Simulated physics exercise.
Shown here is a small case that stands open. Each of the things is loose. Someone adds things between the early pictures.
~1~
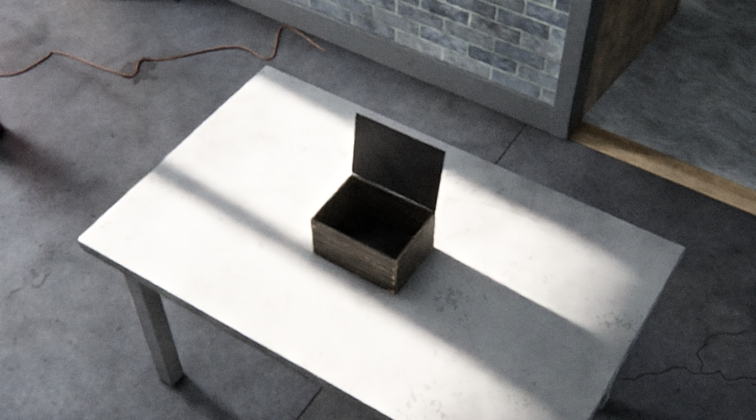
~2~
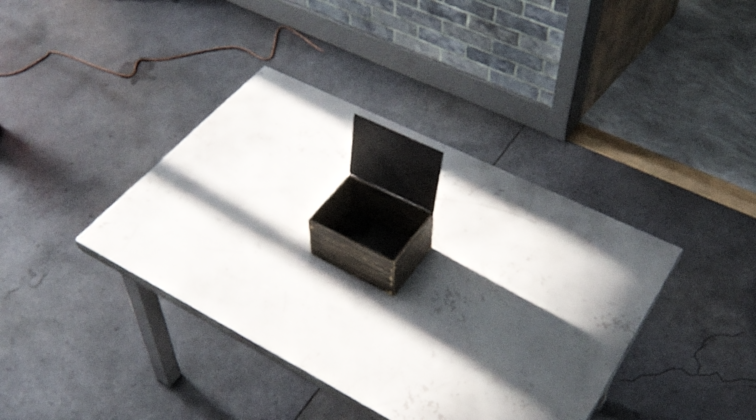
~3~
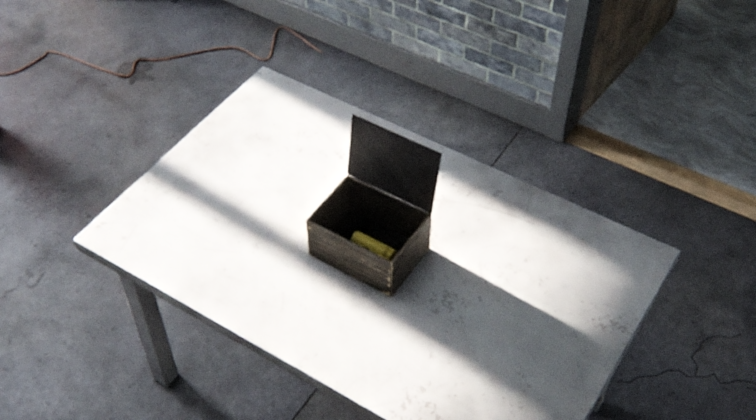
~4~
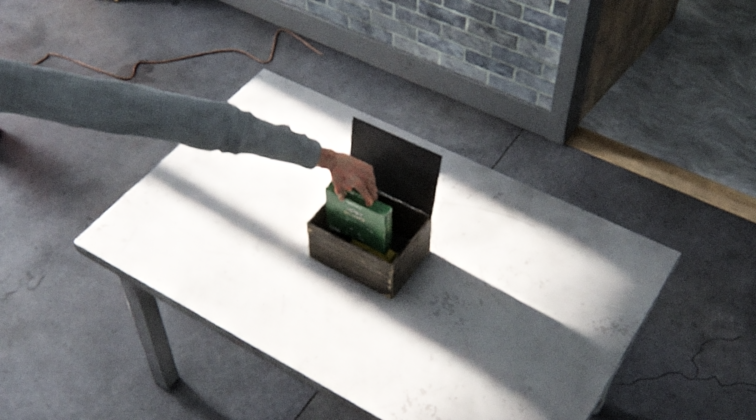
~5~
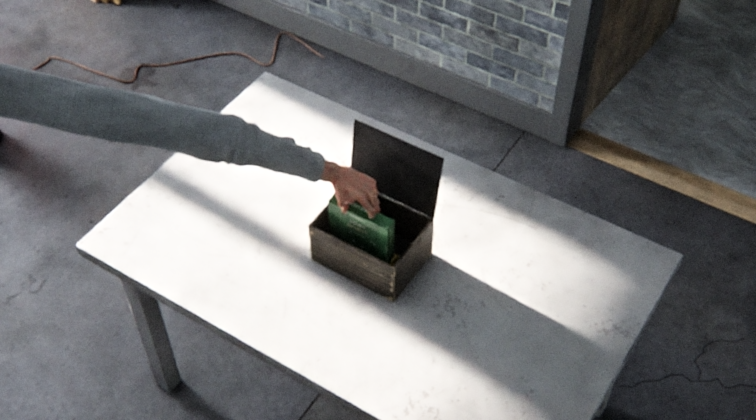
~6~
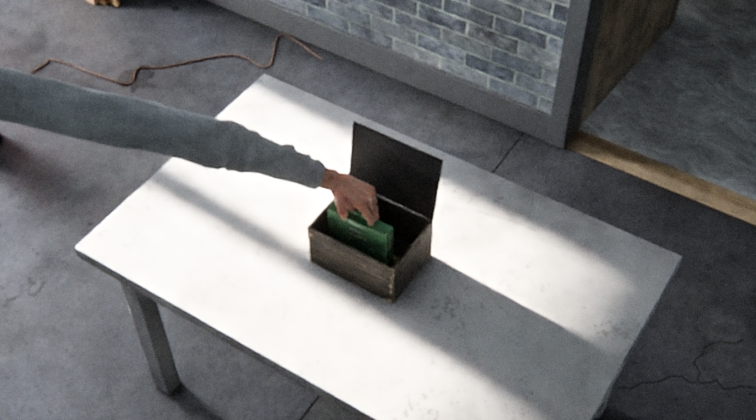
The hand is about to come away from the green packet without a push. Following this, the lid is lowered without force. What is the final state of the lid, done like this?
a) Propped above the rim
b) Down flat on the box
The answer is a.
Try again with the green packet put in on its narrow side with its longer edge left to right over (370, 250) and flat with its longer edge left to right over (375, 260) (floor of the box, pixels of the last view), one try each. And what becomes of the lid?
First try: It sits on the rim; second try: It shuts flat.
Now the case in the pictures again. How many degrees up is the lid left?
Angle: About 8°.
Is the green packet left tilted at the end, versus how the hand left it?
Simply put, the green packet remains unturned.
Then, 0.90 s later than the last frame, lid starting down; green packet moved a little near (359, 252); yellow shaker moved about its own width.
Then, 1.50 s later than the last frame, lid 65° above the rim; green packet moved a little near (359, 252); yellow shaker moved about its own width.
Then, 1.90 s later than the last frame, lid 28° above the rim; green packet moved a little near (359, 252); yellow shaker moved about its own width.
When it is over, lid 8° above the rim; moved from the start, green packet and yellow shaker. End places, in pixels of the last picture, green packet near (359, 252).
